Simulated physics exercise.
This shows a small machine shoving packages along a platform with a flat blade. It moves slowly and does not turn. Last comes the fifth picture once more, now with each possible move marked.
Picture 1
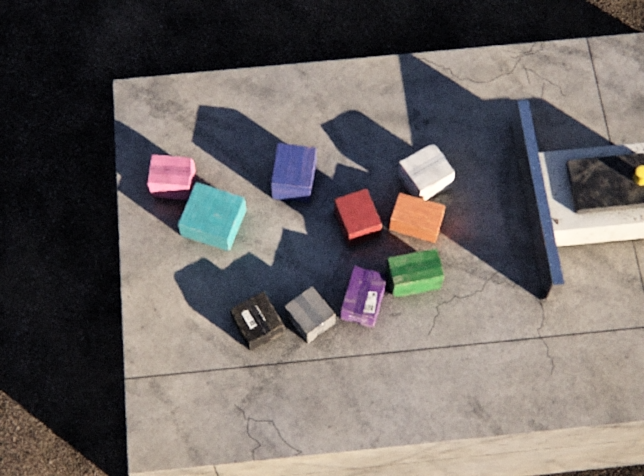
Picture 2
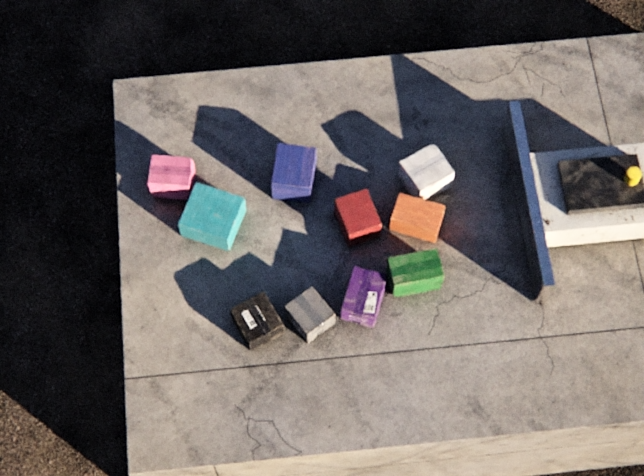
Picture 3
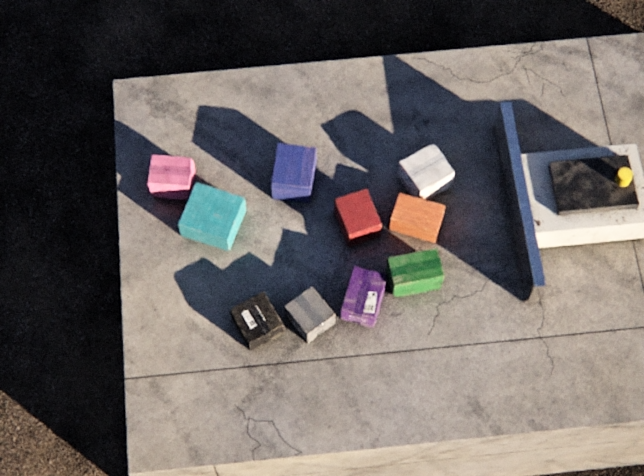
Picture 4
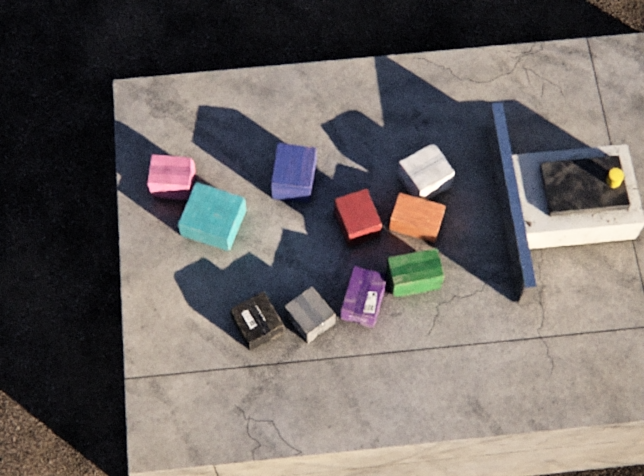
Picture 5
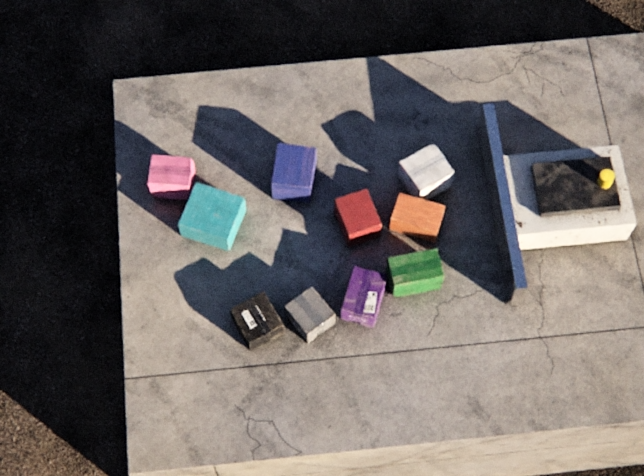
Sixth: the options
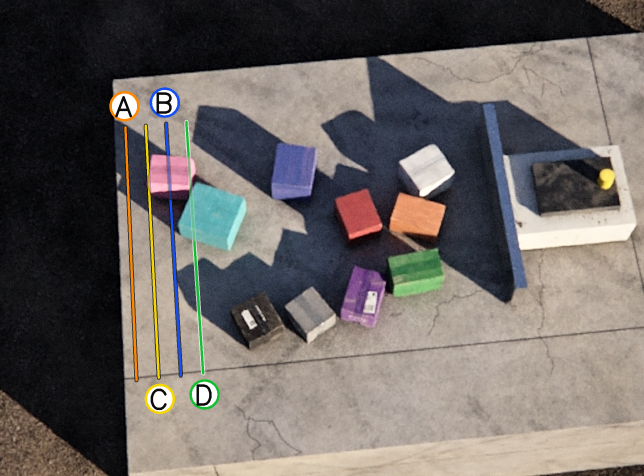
The footage shows a small white machine with a long blue blade creeping left across a sunlit concrete platform toward a scattered group of ten colored boxes, which all stay still as the gap between blade and boxes narrows slightly.
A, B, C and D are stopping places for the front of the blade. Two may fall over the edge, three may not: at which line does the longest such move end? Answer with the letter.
At D, and not beyond.
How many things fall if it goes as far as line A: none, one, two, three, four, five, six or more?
In all, six or more.
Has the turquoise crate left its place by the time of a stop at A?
Yes.
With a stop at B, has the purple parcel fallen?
No.
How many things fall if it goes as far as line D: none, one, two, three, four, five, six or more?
By then, two.
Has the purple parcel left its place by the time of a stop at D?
Yes.
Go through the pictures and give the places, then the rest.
The first picture shows red crate (357, 217); orange crate (417, 218); grey parcel (310, 315).
The second picture shows robot (597, 184); green parcel (414, 273).
The third picture shows robot (587, 185); black box (257, 322).
The fourth picture shows robot (578, 186); blue crate (294, 173).
The fifth picture shows robot (570, 186); purple parcel (363, 298); red crate (357, 217); orange crate (417, 218).
On the marked copy, A at (131, 248); B at (173, 244); C at (152, 246); D at (194, 242).
Following D. Soon after the start, robot (459, 197); grey parcel (301, 321); purple parcel (334, 307).
Later, robot (348, 207); pink box (153, 172); turquoise crate (164, 223).
In the end, robot (262, 215); pink box over the edge; turquoise crate over the edge; two fallen.
As for the rest, A drops eight; B drops four; C drops four.
